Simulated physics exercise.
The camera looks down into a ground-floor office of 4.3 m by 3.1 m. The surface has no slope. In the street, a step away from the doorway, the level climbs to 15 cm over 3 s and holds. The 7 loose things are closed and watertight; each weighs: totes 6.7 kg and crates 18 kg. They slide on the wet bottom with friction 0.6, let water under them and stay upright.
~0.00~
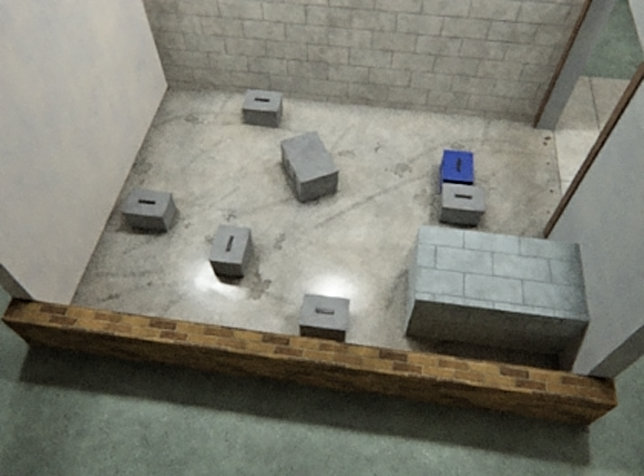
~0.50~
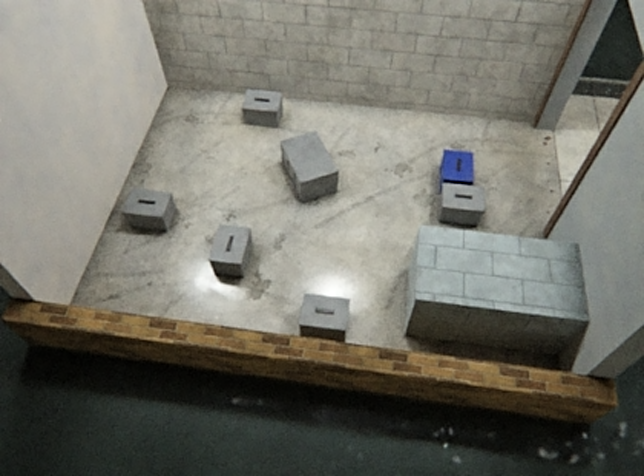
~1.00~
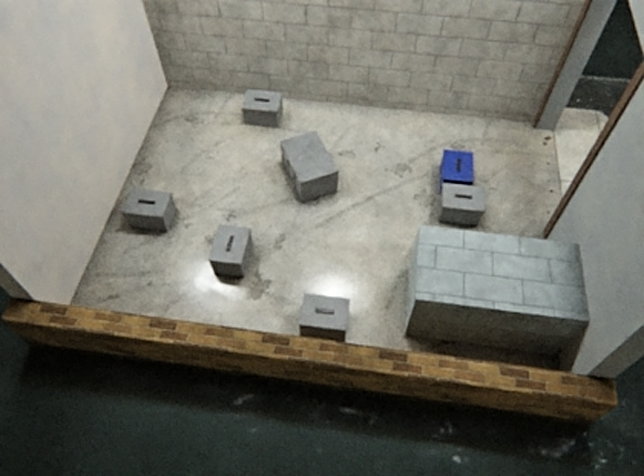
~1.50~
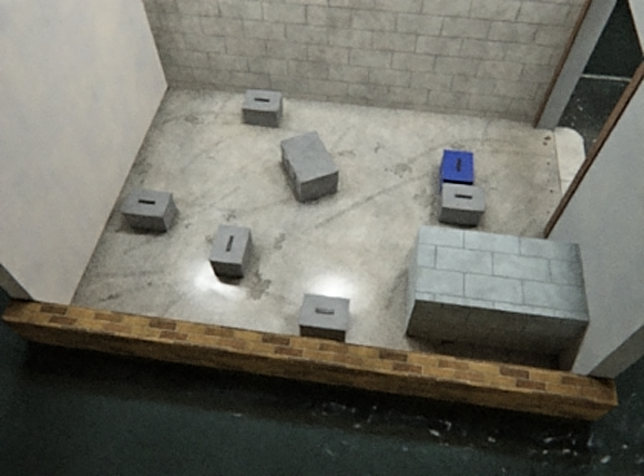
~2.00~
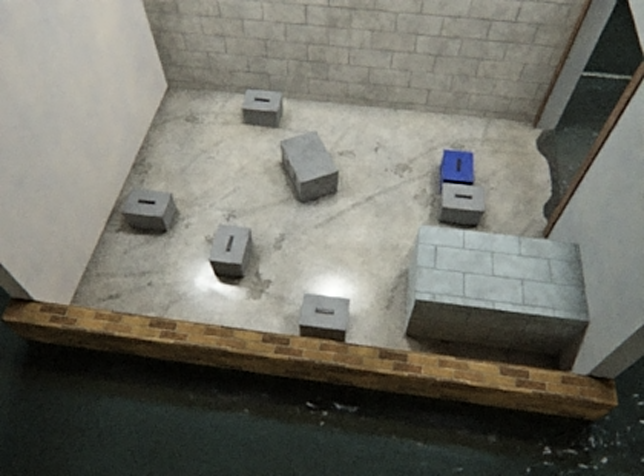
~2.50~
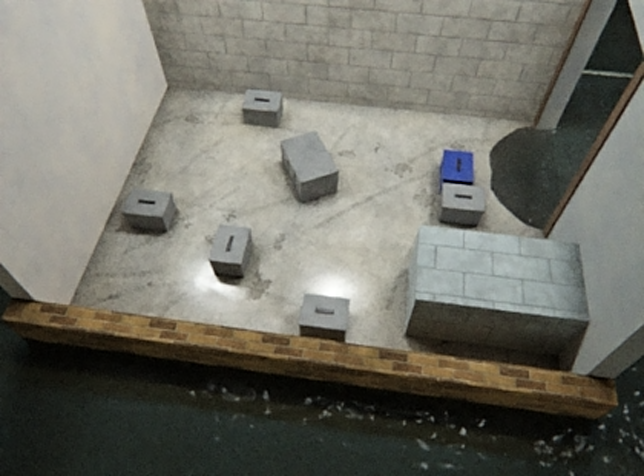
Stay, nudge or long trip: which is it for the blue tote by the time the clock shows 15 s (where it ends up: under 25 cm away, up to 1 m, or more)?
The blue tote gets carried off.
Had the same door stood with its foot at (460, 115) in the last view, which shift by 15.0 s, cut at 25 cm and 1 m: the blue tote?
In that case the blue tote gets carried off.
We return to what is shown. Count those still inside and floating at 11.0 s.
I count 4.
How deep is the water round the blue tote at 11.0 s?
About 9 cm.
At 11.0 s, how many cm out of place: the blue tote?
About 300 cm.
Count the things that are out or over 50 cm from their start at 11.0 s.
By then 3.
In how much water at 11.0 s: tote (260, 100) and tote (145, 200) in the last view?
About 8 and 10 cm.
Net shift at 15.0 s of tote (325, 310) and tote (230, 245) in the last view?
In turn: 50 cm, 120 cm.
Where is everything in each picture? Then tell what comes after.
The blue tote at (459, 165) rests on the ground; 0.0 m2 under water; 0 of 7 have shifted, in the first frame.
The blue tote at (459, 165) rests on the ground; water covers 0.0 m2; 0 of 7 have shifted, in the second frame.
The blue tote at (459, 165) rests on the ground; 0.0 m2 under water; 0 of 7 have shifted, in the third frame.
The blue tote at (459, 165), on the bottom; water covers 0.0 m2; 0 of 7 have shifted, in the fourth frame.
The blue tote at (459, 165), on the bottom; water covers 0.0 m2; 0 of 7 have shifted, in the fifth frame.
The blue tote at (459, 165) rests on the ground; 0.5 m2 under water; 0 of 7 have shifted, in the sixth frame.
After 3.5 s the blue tote is near (433, 160), 0.3 m from its start, aground; 0 afloat.
After 6.8 s the blue tote is near (277, 118), 2.0 m from its start, aground; 0 afloat.
After 11.0 s the blue tote is near (151, 162), 3.1 m from its start, afloat; 4 afloat.
After 15.0 s the blue tote is near (252, 274), 2.4 m from its start, afloat; 7 afloat.
